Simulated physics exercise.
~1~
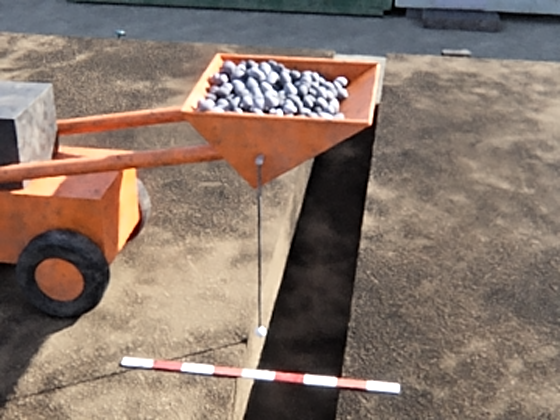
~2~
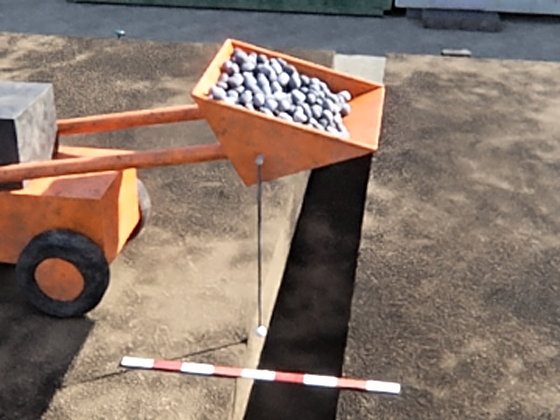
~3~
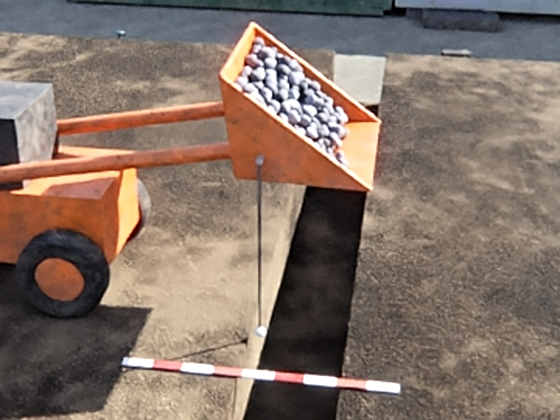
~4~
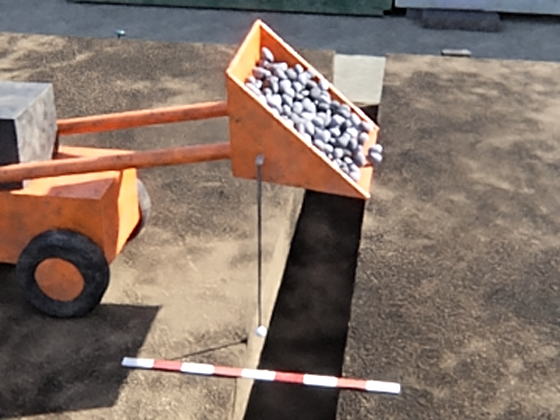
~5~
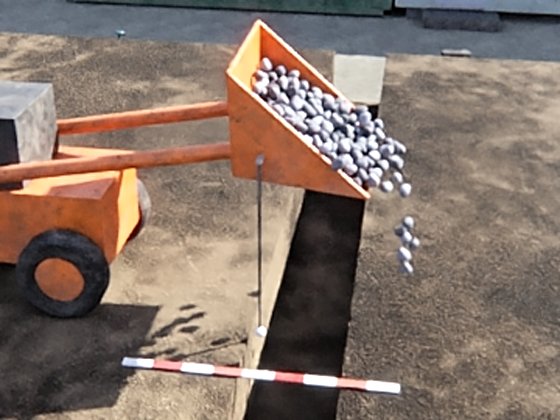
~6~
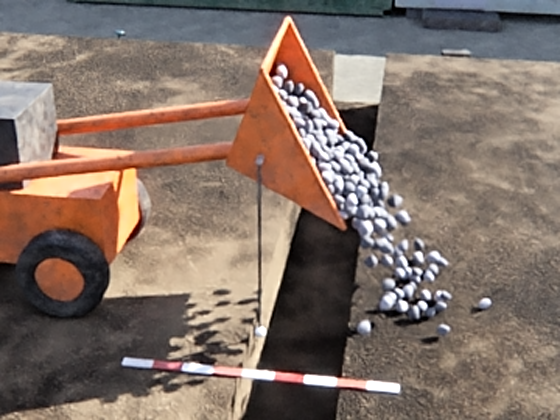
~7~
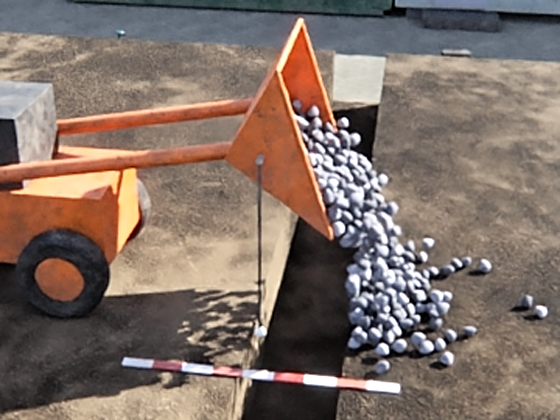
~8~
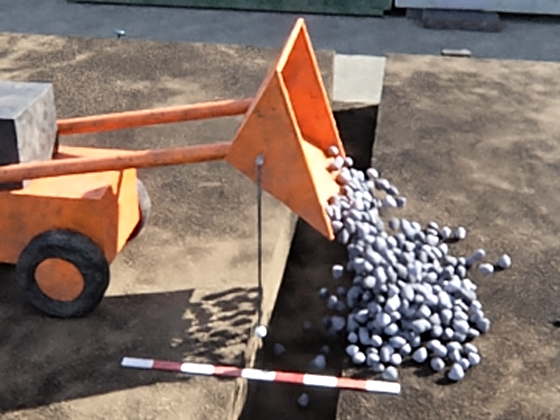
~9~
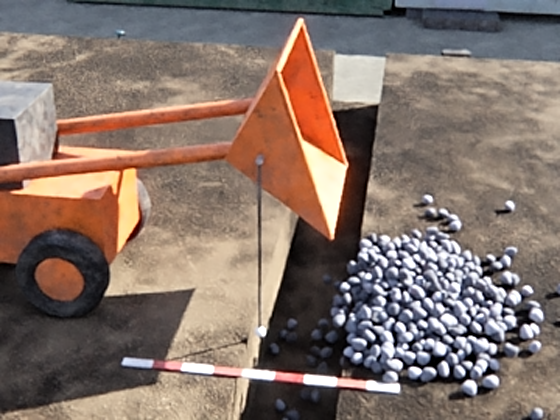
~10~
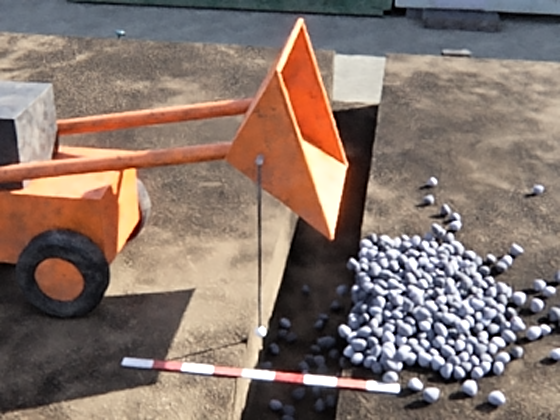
An orange loader's bucket, full of rounded grey cobbles, tilts forward to the right in stages and pours them across a dark trench, until it hangs empty and still, with most stones heaped on the far side and a few in the trench.
